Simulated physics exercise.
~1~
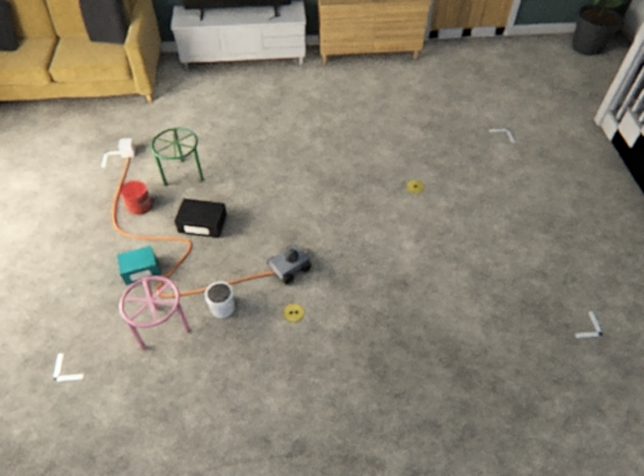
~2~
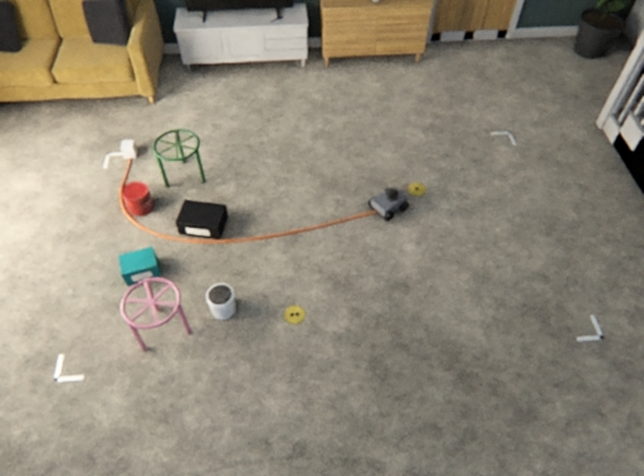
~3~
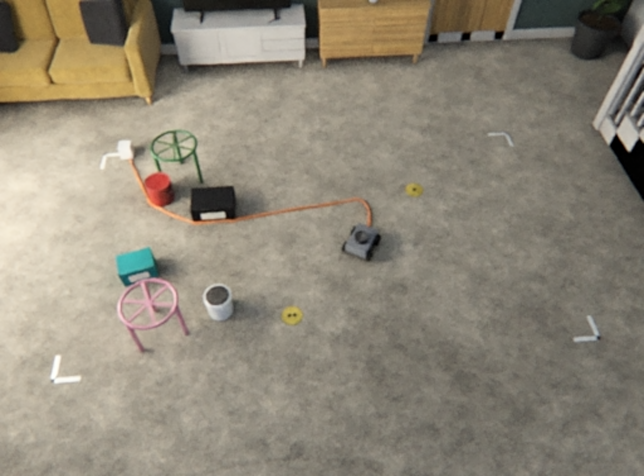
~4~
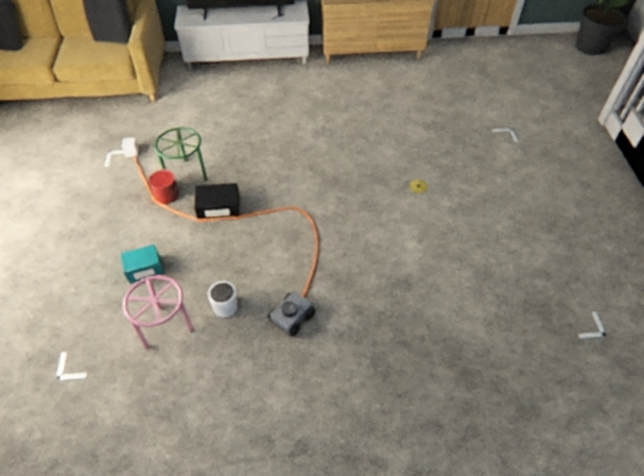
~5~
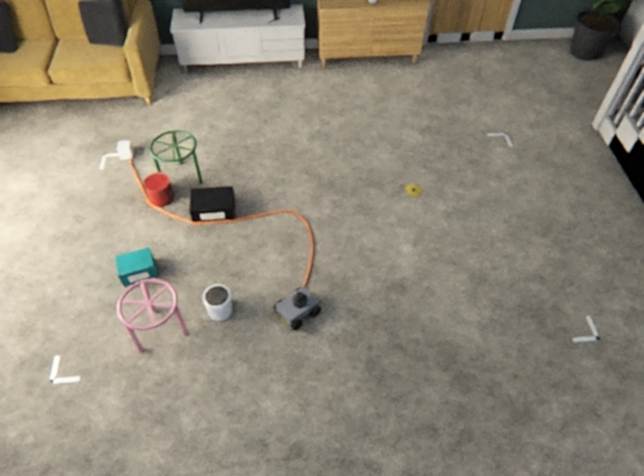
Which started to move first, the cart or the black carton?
The cart moved first, heading up and to the right, and the black carton only shifted a little later, as the cart was coming back.
